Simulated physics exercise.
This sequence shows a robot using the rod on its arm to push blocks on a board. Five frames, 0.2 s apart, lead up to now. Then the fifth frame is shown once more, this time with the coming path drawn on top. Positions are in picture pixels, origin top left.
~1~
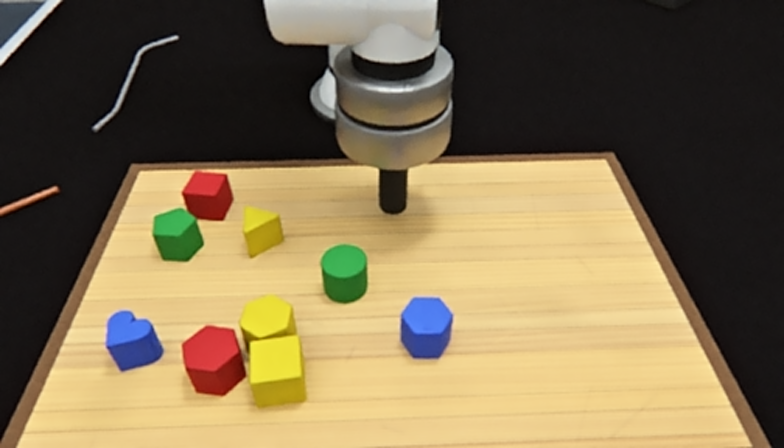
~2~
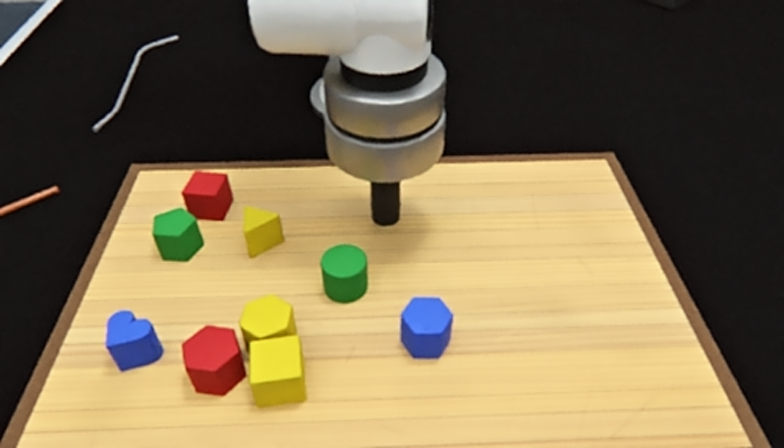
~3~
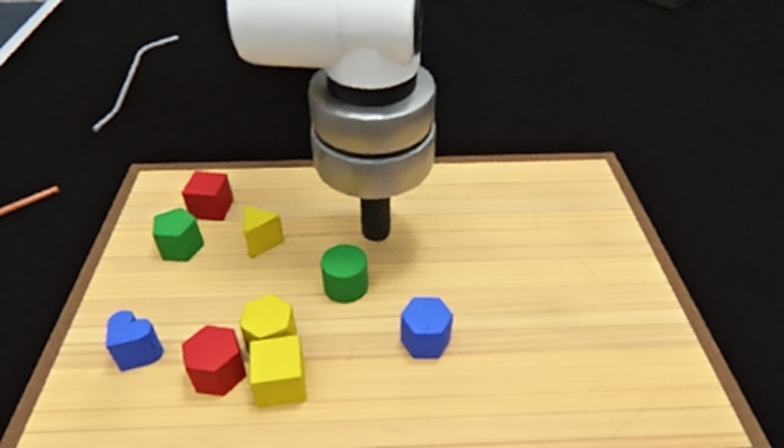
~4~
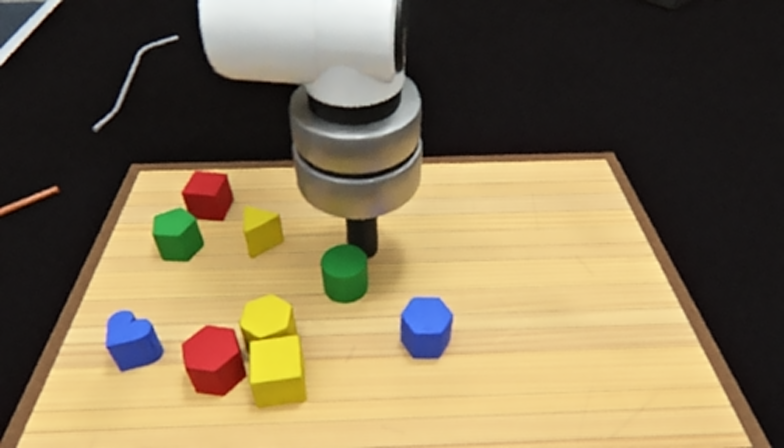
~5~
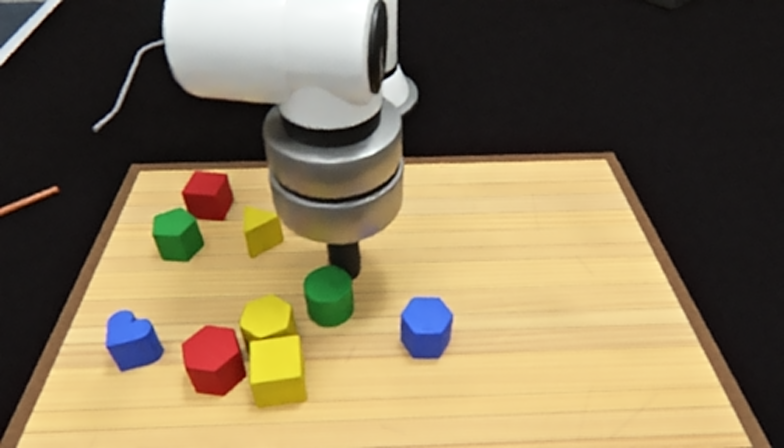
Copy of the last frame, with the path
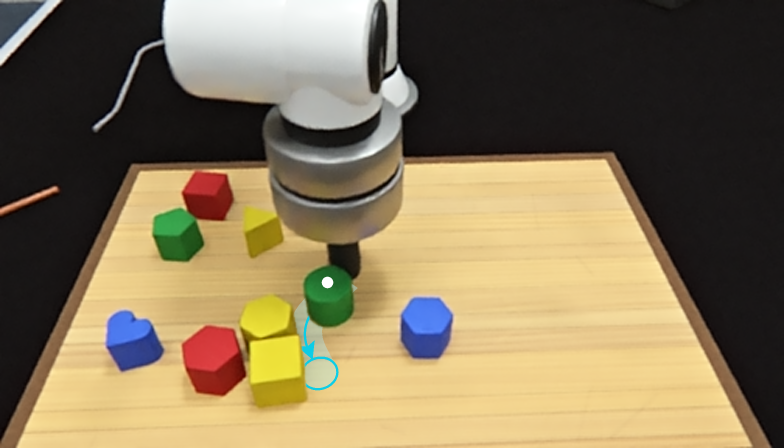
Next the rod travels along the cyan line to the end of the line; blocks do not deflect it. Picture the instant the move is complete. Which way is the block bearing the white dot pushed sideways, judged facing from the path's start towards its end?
Goes left.
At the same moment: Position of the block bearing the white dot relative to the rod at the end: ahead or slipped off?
My answer is that the block bearing the white dot is still ahead.
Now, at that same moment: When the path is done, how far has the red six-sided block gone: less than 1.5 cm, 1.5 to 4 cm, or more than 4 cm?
It goes under 1.5 cm.
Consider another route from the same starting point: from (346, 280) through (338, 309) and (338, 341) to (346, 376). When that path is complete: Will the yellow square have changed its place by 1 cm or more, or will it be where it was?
It gets moved.
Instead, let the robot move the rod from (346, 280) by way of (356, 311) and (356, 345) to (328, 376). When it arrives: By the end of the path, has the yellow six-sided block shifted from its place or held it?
That block gets shifted.
Path on the board, from (346, 280) through (318, 305) and (305, 338) to (319, 373); the dot is on the green circular block.
On the path given first. One third of the way, rod (316, 297); yellow six-sided block (257, 322), turned 30° clockwise; yellow square (273, 362); green circular block (309, 313).
Two thirds of the way, rod (304, 329); red six-sided block (204, 347); yellow six-sided block (257, 325), turned 45° clockwise; yellow square (266, 373), turned 20° anticlockwise; green circular block (314, 346).
At the end, rod (318, 364); red six-sided block (204, 347); yellow six-sided block (257, 325), turned 45° clockwise; yellow square (266, 373), turned 20° anticlockwise; green circular block (334, 384).
